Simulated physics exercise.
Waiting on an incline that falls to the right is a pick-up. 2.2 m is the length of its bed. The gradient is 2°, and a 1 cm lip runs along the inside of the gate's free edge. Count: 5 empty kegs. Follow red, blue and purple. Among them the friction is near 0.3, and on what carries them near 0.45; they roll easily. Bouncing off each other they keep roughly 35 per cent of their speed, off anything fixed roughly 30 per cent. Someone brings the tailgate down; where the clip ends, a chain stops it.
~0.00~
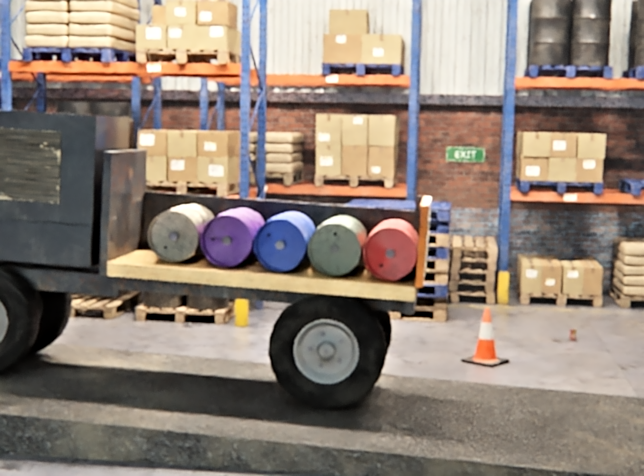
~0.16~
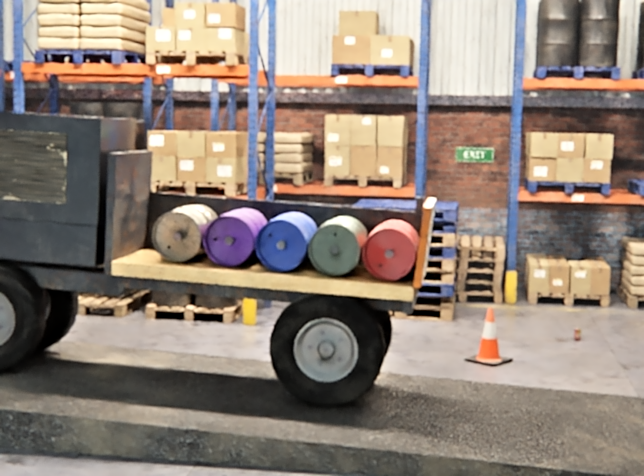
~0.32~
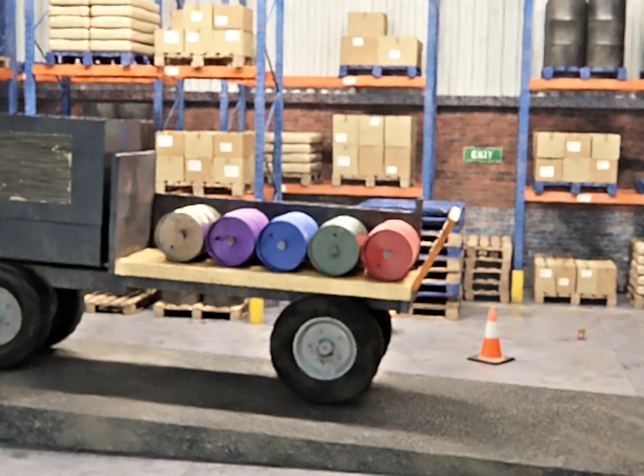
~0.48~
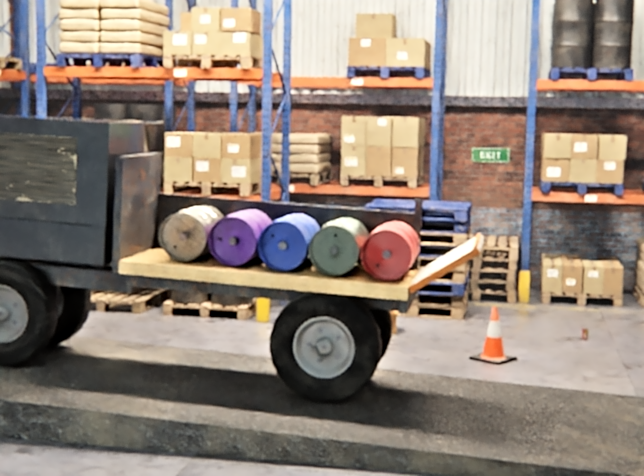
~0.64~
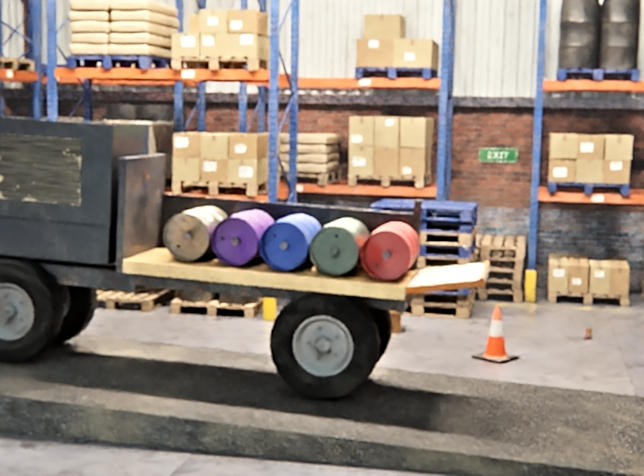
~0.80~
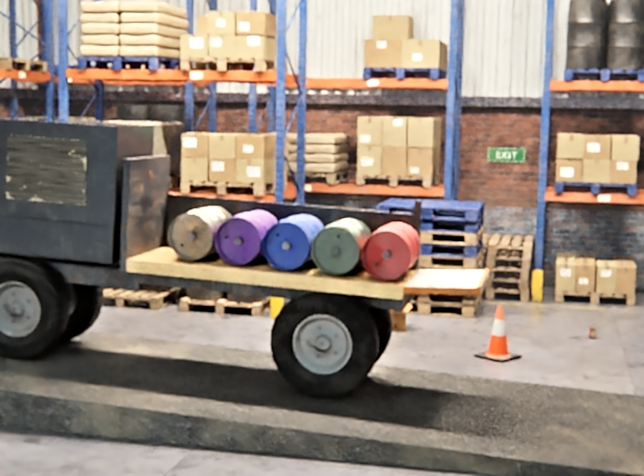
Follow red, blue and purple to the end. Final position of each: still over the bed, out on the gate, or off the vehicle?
Red: Out on the gate. Blue: Still over the bed. Purple: Still over the bed.
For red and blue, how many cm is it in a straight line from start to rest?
Red: 40; blue: 40.
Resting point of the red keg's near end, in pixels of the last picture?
Around (438, 257).
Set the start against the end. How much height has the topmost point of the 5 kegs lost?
About 0 cm.
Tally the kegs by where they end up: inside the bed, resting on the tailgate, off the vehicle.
4, 1, 0.
By 1.2 s, red is on the bed, 10 cm short of the hinge, rolling right; blue is on the bed, 90 cm short of the hinge, rolling right; purple is on the bed, 130 cm short of the hinge, rolling right; 0 out so far.
By 1.5 s, red is on the bed, 5 cm short of the hinge, rolling right; blue is on the bed, 85 cm short of the hinge, rolling right; purple is on the bed, 125 cm short of the hinge, rolling right; 0 out so far.
By 2.0 s, red is on the gate, 5 cm past the hinge, rolling right; blue is on the bed, 75 cm short of the hinge, rolling right; purple is on the bed, 115 cm short of the hinge, rolling right; 0 out so far.
Finally (3.7 s), red is on the gate, 25 cm past the hinge; blue is on the bed, 55 cm short of the hinge; purple is on the bed, 95 cm short of the hinge; 0 out so far.
